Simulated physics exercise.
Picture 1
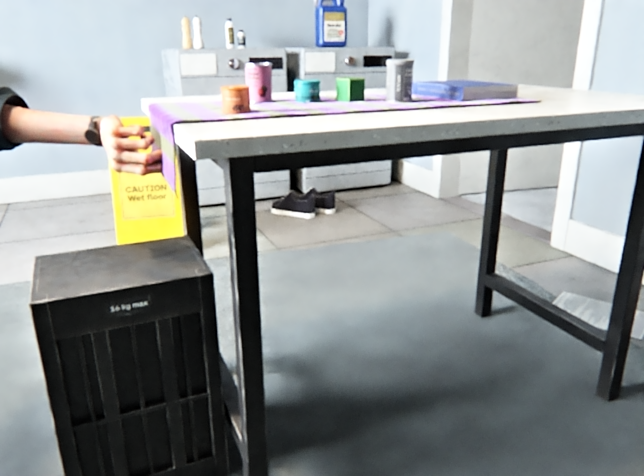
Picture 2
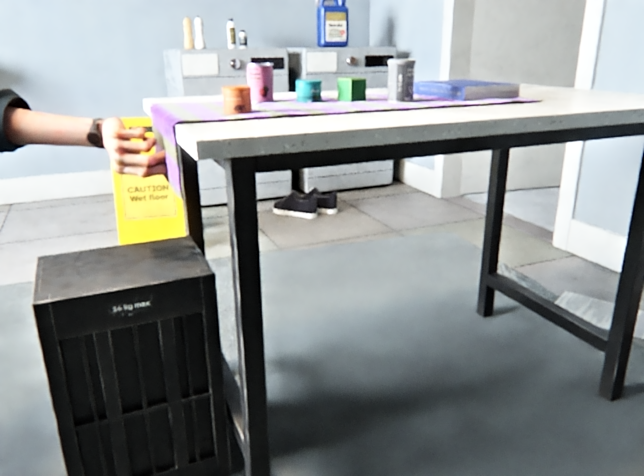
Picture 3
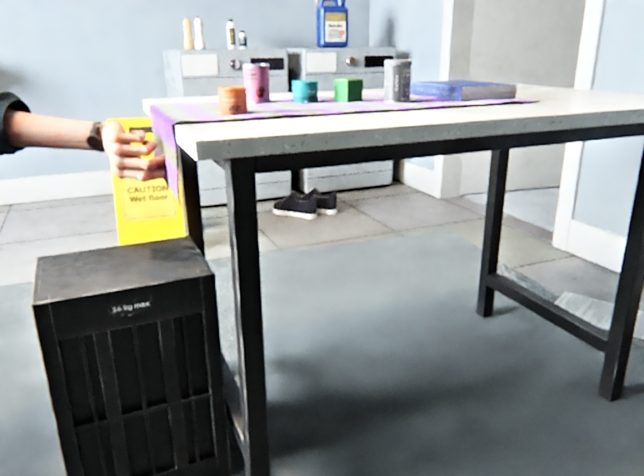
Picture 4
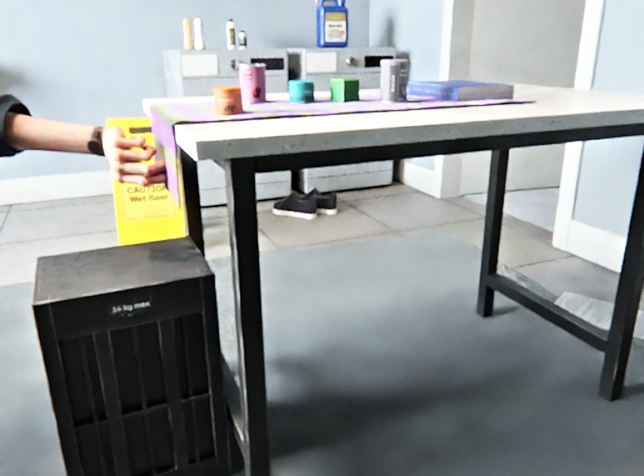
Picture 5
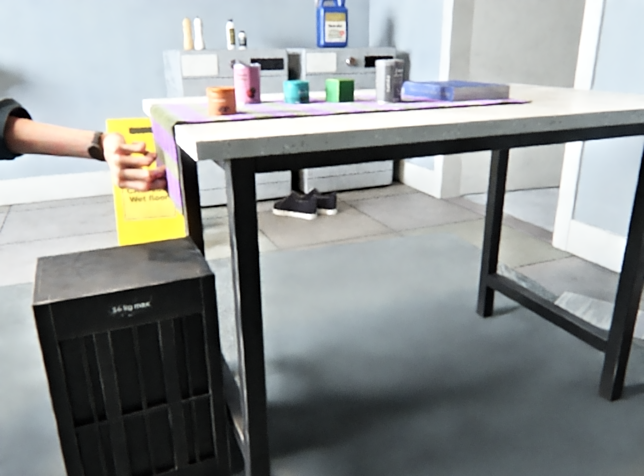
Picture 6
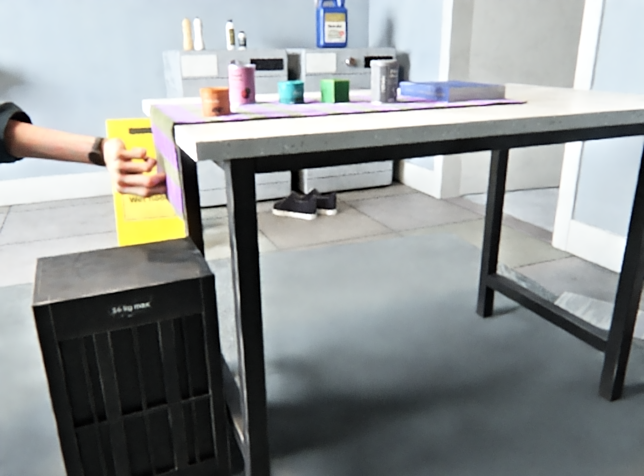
In this clip, a hand at a yellow caution sign moves slightly downward while a purple scarf slides a short way left over the table's edge, carrying five small colourful items and a blue book along with it.
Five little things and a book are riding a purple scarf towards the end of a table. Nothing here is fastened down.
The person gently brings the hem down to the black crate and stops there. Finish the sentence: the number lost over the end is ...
The number lost over the end is one.
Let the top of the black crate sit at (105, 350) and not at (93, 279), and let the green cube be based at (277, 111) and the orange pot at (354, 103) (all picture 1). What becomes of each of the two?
Result - the green cube comes off, and the orange pot stays put.
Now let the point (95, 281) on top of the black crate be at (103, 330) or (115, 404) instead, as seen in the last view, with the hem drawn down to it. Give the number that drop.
Over the edge: 2, then 4.
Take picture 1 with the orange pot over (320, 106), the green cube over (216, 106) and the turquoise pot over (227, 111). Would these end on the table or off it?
The orange pot would stay in place, the green cube would end up off, the turquoise pot would end up off.
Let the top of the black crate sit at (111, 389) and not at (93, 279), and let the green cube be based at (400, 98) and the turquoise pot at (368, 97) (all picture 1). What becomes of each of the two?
Result: Green cube still there, turquoise pot still there.
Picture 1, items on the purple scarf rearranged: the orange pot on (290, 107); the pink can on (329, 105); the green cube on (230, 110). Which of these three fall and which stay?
Note: Orange pot kept on top; pink can kept on top; green cube lost.
Early on, hem near (170, 229); all still up.
Midway, hem on the crate; orange pot gone.
Finally, hem on the crate; orange pot gone. The table loses one.
